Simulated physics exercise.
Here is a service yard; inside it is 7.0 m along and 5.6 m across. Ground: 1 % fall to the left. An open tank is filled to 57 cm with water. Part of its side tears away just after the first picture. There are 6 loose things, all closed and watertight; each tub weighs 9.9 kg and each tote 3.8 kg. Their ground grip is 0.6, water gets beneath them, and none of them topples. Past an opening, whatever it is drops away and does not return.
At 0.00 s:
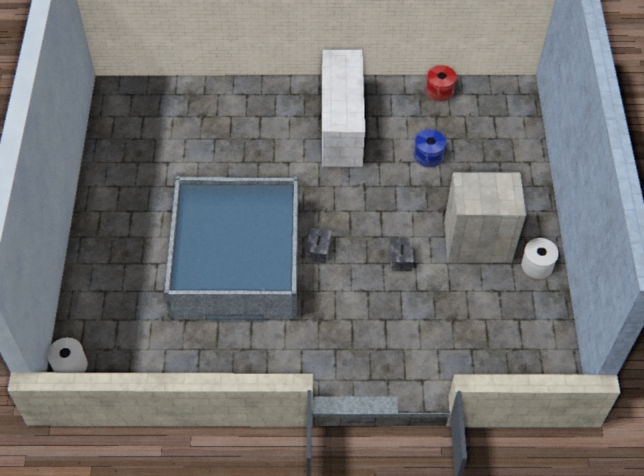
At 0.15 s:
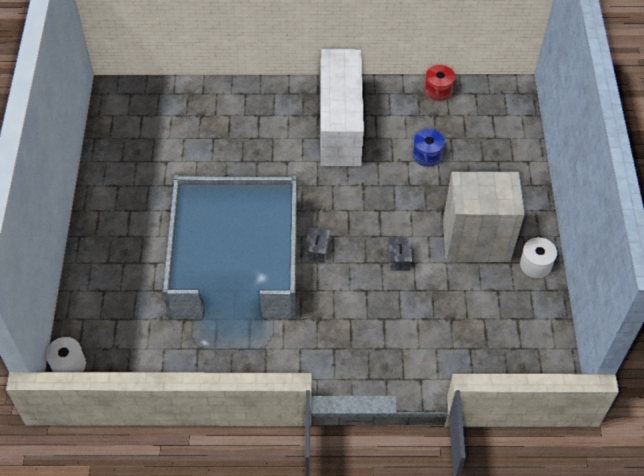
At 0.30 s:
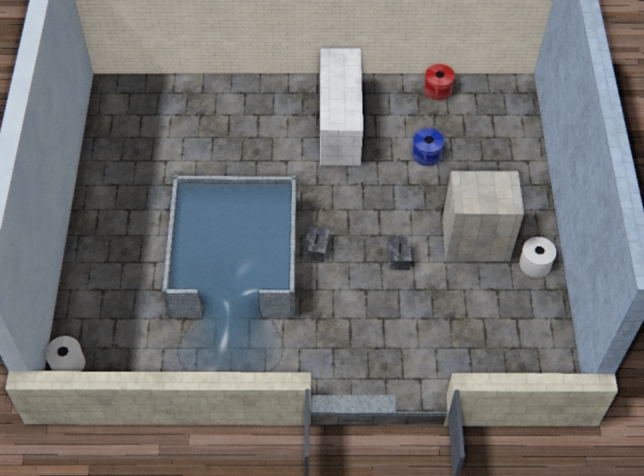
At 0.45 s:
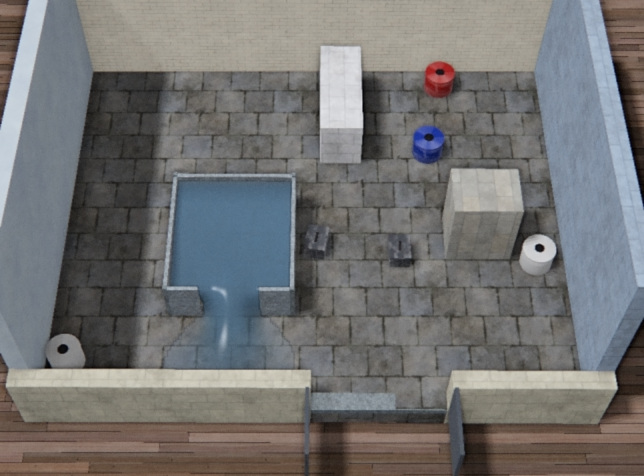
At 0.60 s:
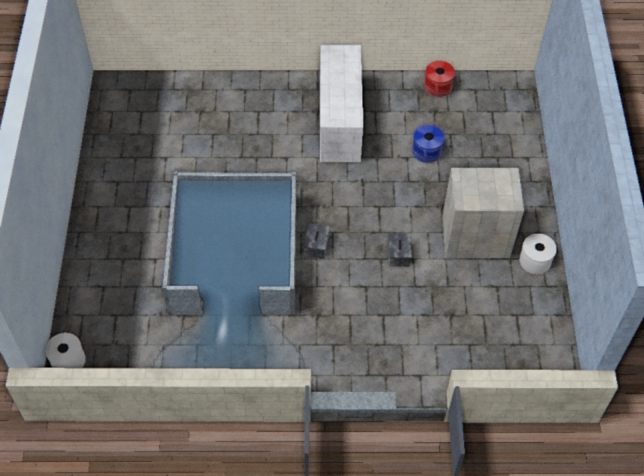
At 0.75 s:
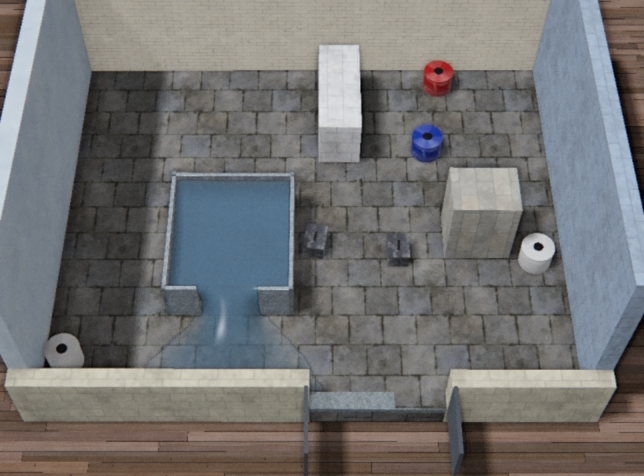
Water pours through a gap that opens in the near side of a square open tank, left of centre in a paved, walled yard seen from high above the front wall. Red and blue tubs stand toward the back right near a tall pale block, with white rolls, another block and small grey pieces elsewhere. The water spreads across the paving to the front wall, while the loose things stay put.
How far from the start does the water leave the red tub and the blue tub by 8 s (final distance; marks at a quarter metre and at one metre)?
The red tub keeps to its spot, the blue tub keeps to its spot.
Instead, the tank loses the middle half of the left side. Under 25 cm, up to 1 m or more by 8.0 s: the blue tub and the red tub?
Under that change the blue tub would sit tight and the red tub would sit tight.
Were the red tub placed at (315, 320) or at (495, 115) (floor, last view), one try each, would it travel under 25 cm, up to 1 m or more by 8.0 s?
Well, it scarcely moves on the first try and scarcely moves on the second.
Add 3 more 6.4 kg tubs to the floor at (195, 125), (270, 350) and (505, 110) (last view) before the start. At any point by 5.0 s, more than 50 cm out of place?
Going through them in the order asked, they come out shy of the mark, clear of the mark and shy of the mark.
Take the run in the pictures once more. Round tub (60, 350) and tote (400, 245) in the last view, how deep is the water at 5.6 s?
Depths: Near 4 cm, then near 2 cm.
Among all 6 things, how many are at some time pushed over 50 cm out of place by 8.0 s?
1 in all.
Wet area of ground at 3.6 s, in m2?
Close to 21 m2, I'd say.
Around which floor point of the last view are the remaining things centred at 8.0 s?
The average lands around (374, 185).
After 1.6 s the red tub is near (439, 71), 0.0 m from its start, aground; the blue tub is near (428, 137), 0.0 m from its start, aground; 0 of 6 are out; 0 afloat.
After 3.6 s the red tub is near (439, 71), 0.0 m from its start, aground; the blue tub is near (428, 137), 0.0 m from its start, aground; 0 of 6 are out; 0 afloat.
After 5.6 s the red tub is near (439, 71), 0.0 m from its start, aground; the blue tub is near (428, 137), 0.0 m from its start, aground; 0 of 6 are out; 0 afloat.
After 8.0 s the red tub is near (439, 71), 0.0 m from its start, aground; the blue tub is near (428, 137), 0.0 m from its start, aground; 0 of 6 are out; 0 afloat.
